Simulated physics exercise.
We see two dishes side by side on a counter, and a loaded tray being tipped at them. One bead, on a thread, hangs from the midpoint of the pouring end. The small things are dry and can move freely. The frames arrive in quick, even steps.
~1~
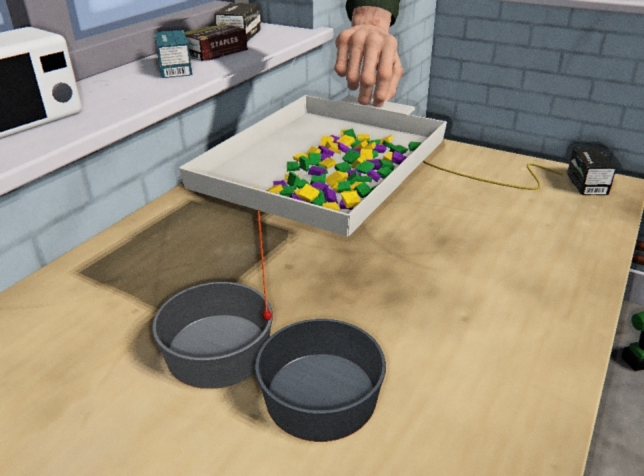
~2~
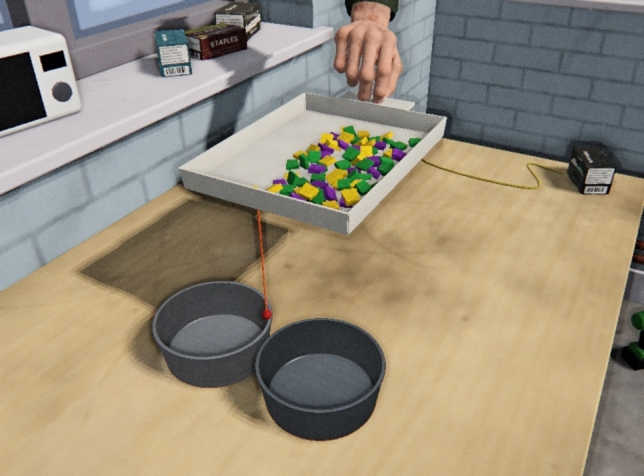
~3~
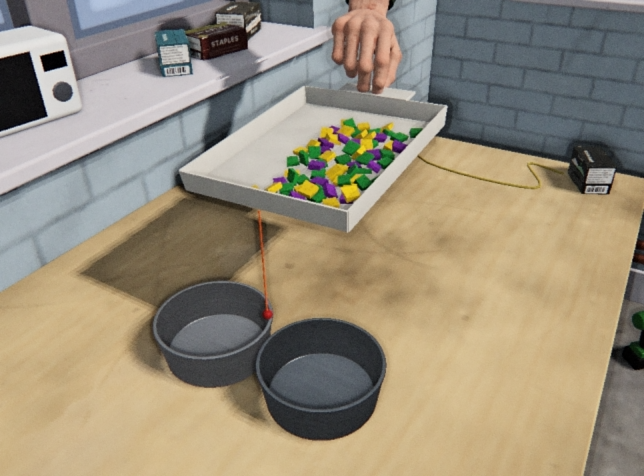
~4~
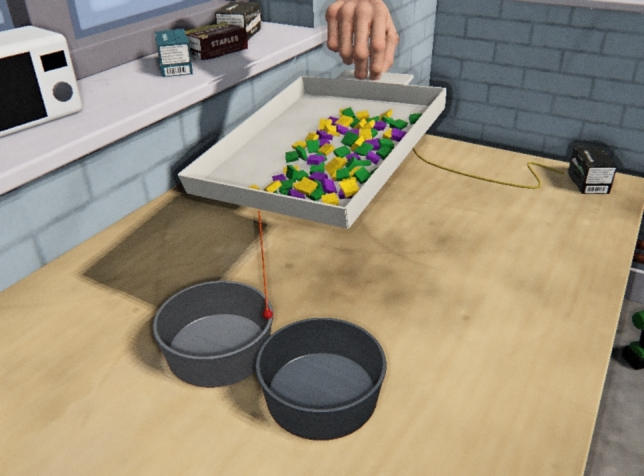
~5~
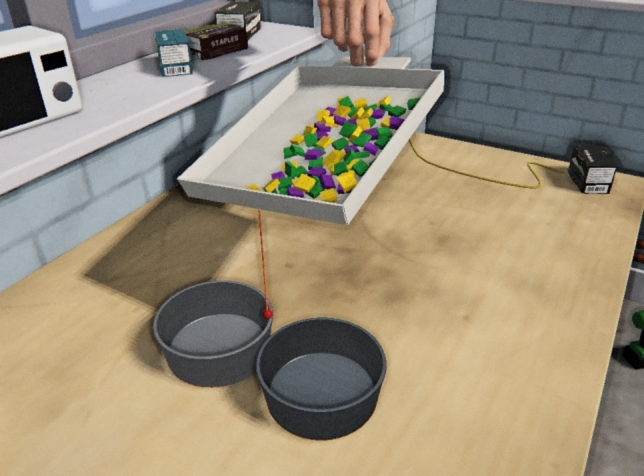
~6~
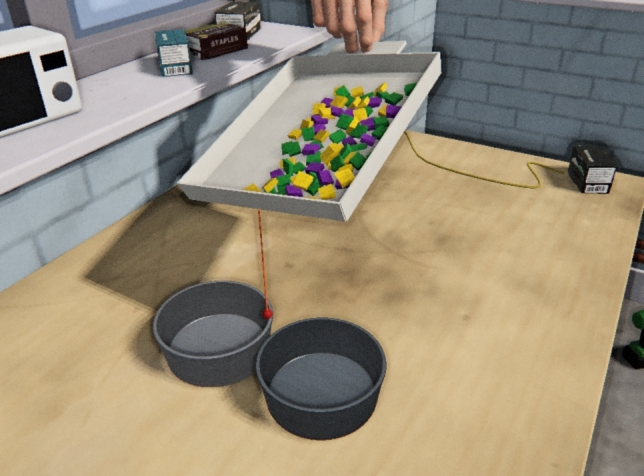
On a wooden counter by a brick wall, a hand held a white tray of green, yellow and purple pieces above two dark round dishes, then gradually tilted it, its front left corner dipping lowest.
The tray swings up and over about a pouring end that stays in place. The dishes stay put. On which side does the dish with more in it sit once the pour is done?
Honestly the dish that comes off better is the left one.
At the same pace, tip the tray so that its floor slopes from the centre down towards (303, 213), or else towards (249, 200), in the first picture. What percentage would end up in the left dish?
Near 0 % and 50 %.
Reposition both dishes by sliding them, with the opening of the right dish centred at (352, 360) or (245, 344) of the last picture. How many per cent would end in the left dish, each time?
80 and 30 in a hundred.
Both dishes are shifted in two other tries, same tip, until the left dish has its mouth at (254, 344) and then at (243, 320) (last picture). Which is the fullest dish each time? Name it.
In the first try it's the left-side dish, and in the second it's the left-side dish.
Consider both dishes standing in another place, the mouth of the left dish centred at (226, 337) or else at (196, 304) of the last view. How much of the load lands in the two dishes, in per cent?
About 70% and about 90%.
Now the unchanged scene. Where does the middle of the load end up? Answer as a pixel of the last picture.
Once nothing moves, the middle sits near (208, 338).
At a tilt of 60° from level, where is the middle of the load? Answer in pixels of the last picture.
Its middle sits at about pixel (240, 171).
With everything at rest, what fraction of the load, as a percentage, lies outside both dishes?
Estimate: Around 0 percent.
Just after the last frame, tray tipped steeply; every one on the tray.
A moment on, tray tipped right over; the larger part on the tray; roughly a quarter in the left dish; just a few in the air.
Further on, tray tipped past a quarter turn; every one in the left dish.
When it is over, tray tipped past a quarter turn; not one in the right dish; every one in the left dish.
